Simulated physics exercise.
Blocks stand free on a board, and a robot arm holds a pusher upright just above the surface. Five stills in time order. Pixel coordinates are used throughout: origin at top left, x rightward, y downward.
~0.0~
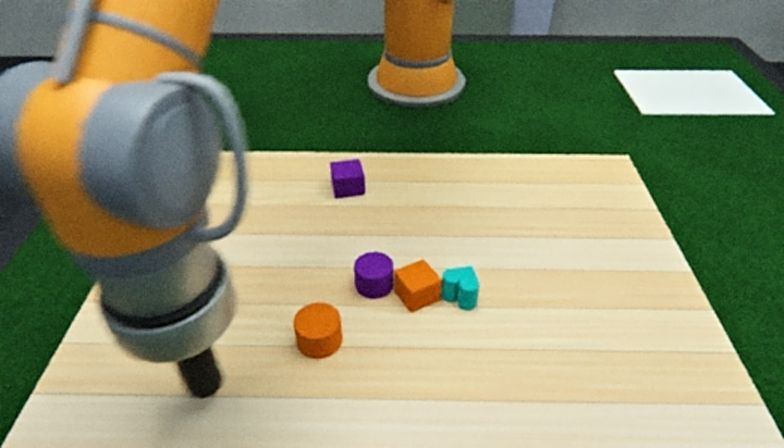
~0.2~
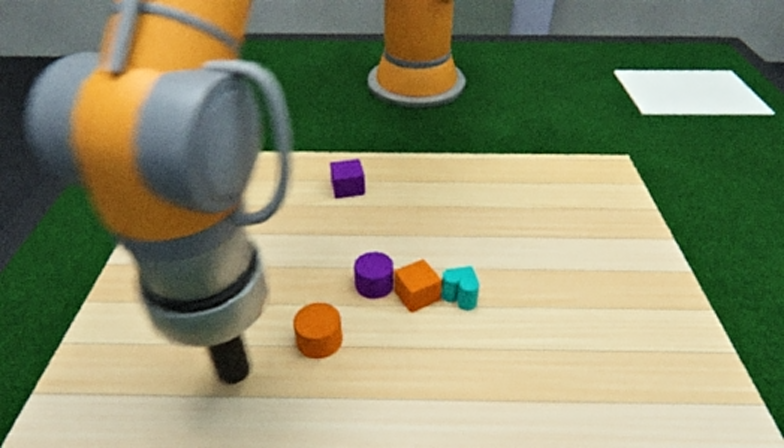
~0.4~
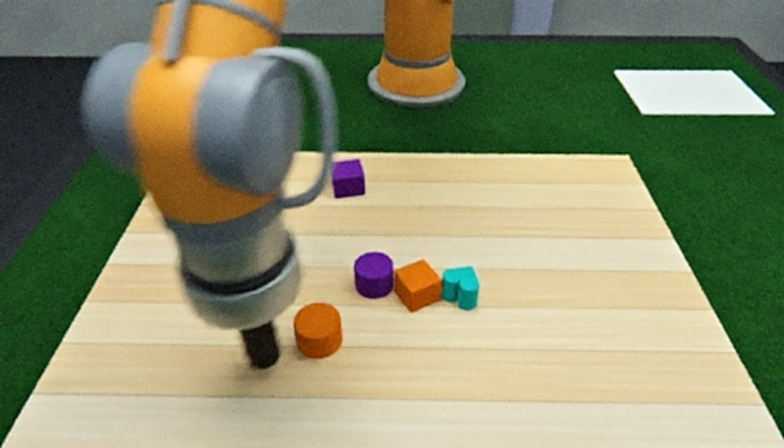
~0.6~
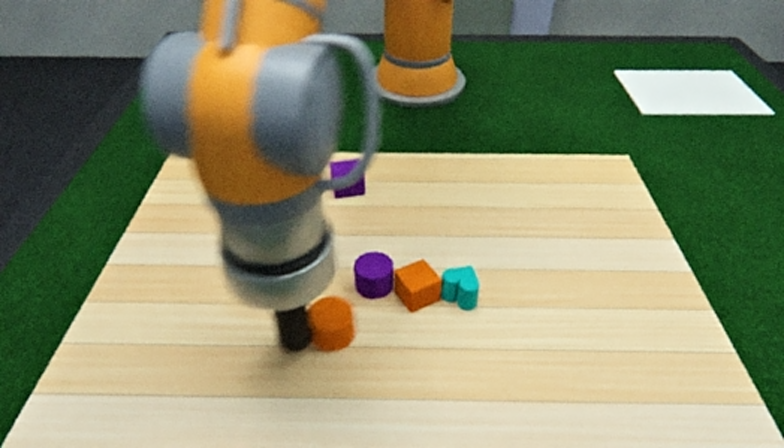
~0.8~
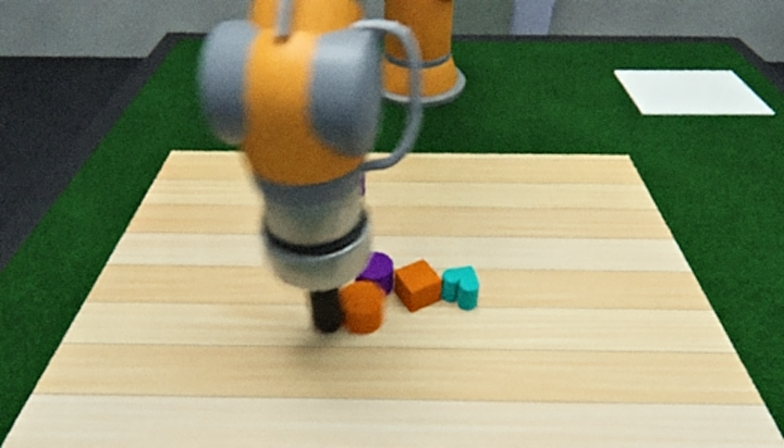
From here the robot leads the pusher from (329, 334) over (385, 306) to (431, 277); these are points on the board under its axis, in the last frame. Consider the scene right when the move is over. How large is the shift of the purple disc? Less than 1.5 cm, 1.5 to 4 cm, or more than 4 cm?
1.5 to 4 cm.
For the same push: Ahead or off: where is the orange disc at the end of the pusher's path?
By the time the path ends, the orange disc is still sitting right in front of the pusher.
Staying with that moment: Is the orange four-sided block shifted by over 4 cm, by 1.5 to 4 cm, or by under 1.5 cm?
If I had to pick, the orange four-sided block travels beyond 4 cm here.
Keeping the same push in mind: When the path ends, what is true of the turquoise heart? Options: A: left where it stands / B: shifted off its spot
My pick is B.
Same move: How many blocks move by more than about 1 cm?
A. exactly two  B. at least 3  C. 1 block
The correct letter is B.
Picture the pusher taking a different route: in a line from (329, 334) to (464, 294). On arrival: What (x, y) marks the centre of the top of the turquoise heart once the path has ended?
By then it is at (501, 268).
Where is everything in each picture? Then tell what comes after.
The first frame shows tip of the pusher (205, 384), middles of tops, orange disc (317, 319), purple disc (374, 264), orange four-sided block (418, 274), turquoise heart (463, 276).
The second frame shows pusher (234, 371), nothing pushed.
The third frame shows pusher (264, 356), nothing pushed.
The fourth frame shows pusher (296, 340), orange disc (331, 312).
The fifth frame shows pusher (328, 323), orange disc (362, 297), purple disc (374, 264), orange four-sided block (418, 274), turquoise heart (463, 276).
What follows on the original path. One third of the way, pusher (367, 304); orange disc (400, 279); purple disc (385, 251); orange four-sided block (436, 266); turquoise heart (478, 274).
Two thirds of the way, pusher (401, 285); orange disc (432, 261); purple disc (386, 248); orange four-sided block (467, 250), turned 15° clockwise; turquoise heart (499, 272), turned 70° clockwise.
At the end, pusher (432, 266); orange disc (464, 246); purple disc (386, 248); orange four-sided block (499, 239), turned 15° clockwise; turquoise heart (499, 272), turned 70° clockwise.
